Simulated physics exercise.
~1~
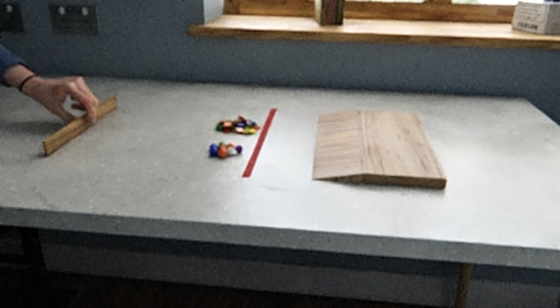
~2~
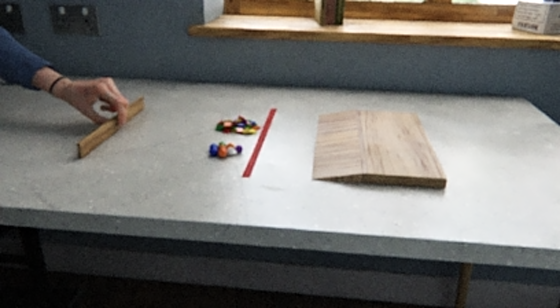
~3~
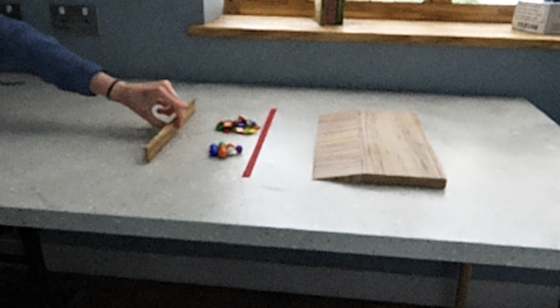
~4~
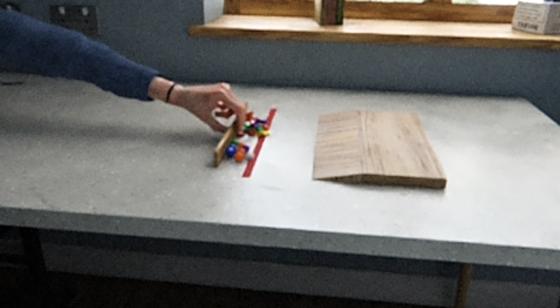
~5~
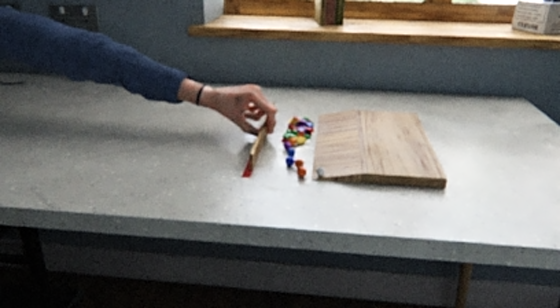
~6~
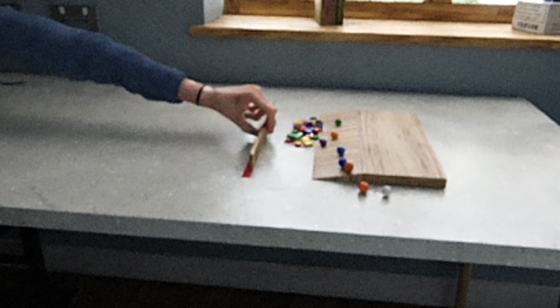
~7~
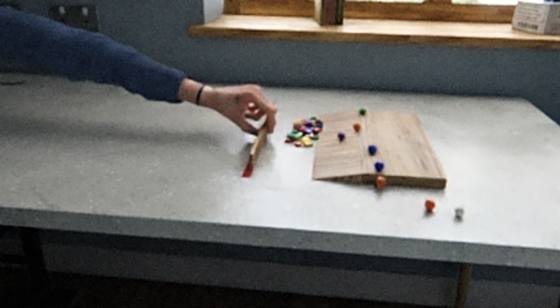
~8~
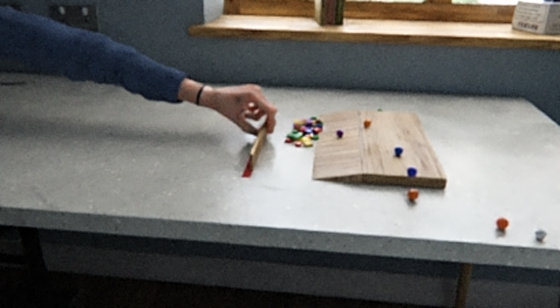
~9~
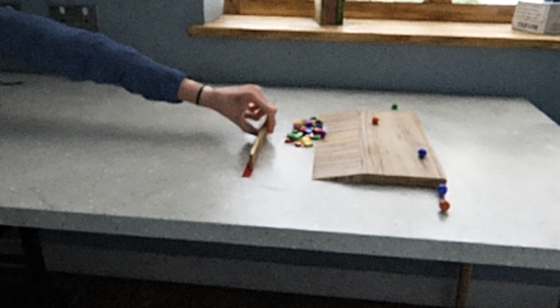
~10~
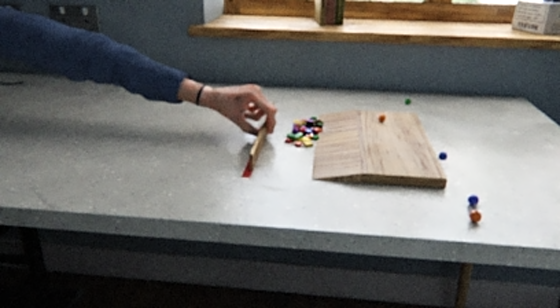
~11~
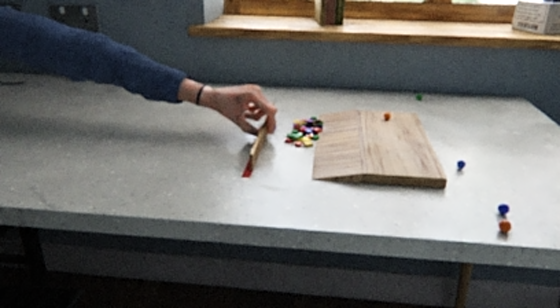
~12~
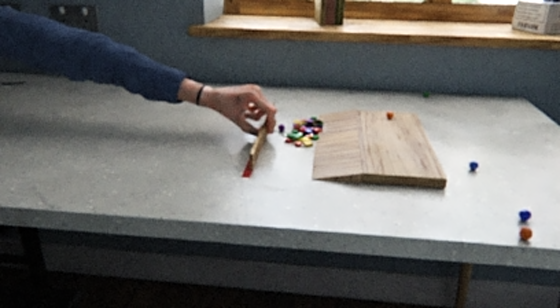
Hand sweeping a wooden strip right to red tape, sending colourful beads rolling over a wooden ramp while flatter pieces stop short.
